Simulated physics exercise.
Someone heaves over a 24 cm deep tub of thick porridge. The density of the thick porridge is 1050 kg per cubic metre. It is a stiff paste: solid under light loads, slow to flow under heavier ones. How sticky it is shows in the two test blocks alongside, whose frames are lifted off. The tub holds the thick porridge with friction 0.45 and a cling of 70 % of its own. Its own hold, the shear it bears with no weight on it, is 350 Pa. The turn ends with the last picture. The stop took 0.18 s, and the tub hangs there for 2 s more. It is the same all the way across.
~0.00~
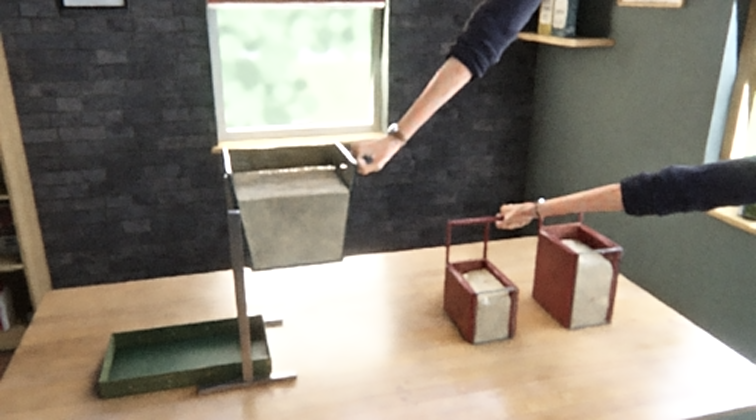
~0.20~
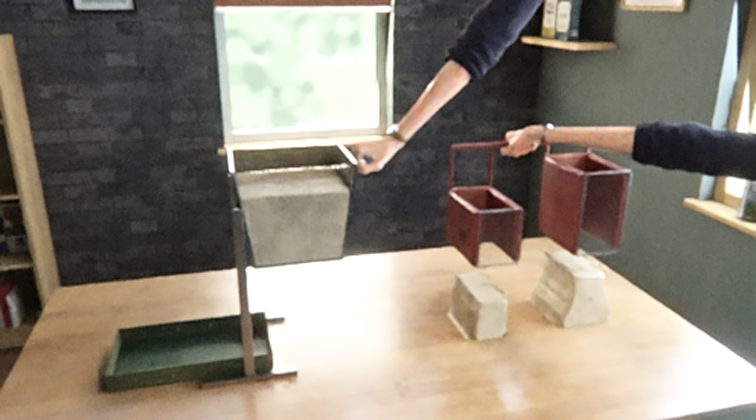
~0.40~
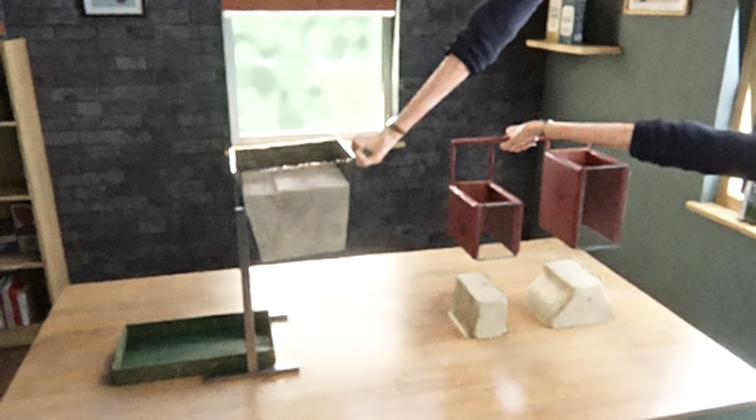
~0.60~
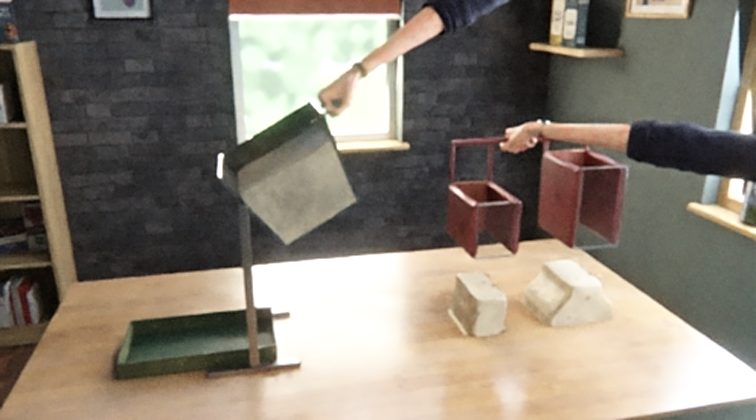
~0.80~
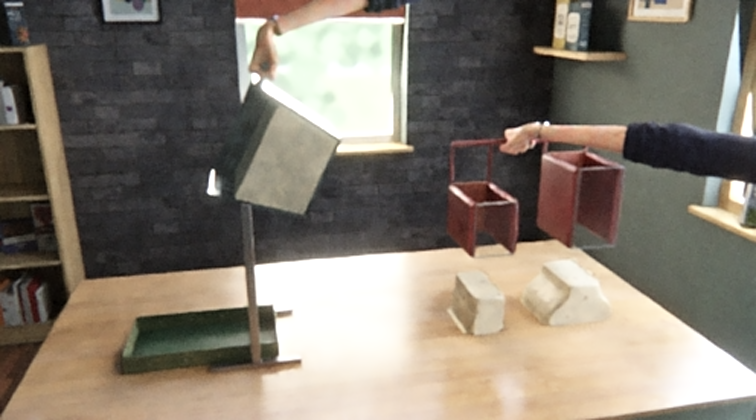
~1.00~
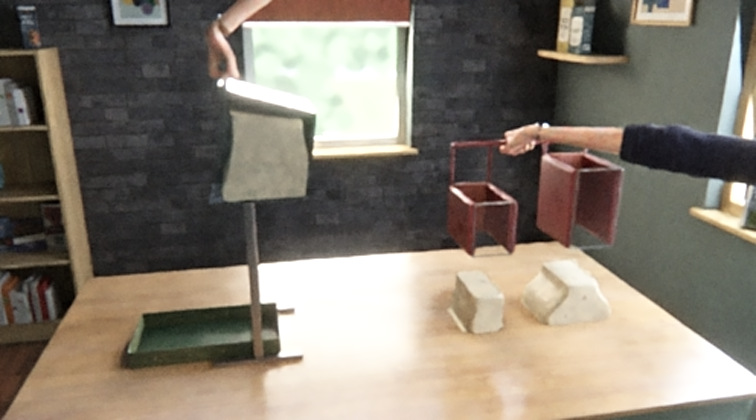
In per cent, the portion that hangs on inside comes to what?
Close to 56 per cent.
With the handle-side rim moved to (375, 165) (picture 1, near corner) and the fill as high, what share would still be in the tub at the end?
It would be near 45 %.
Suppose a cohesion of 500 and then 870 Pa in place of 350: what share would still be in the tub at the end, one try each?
In that order: 75 %, 100 %.
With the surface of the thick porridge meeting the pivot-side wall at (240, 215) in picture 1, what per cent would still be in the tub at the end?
In that case some 80 per cent.
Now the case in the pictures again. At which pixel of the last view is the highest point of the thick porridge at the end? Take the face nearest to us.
At about (281, 158).
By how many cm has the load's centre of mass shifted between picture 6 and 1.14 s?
Some 5 cm.
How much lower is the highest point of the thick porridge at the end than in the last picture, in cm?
Some 12 cm.
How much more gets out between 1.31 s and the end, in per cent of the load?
Near 14 %.
After 1.14 s, the tub is at 82 degrees and holds 94 %.
After 1.31 s, the tub is at 82 degrees and holds 70 %.
After 1.48 s, the tub is at 82 degrees and holds 58 %.
After 1.65 s, the tub is at 82 degrees and holds 56 %.
After 3.00 s, the tub is at 82 degrees and holds 56 %.
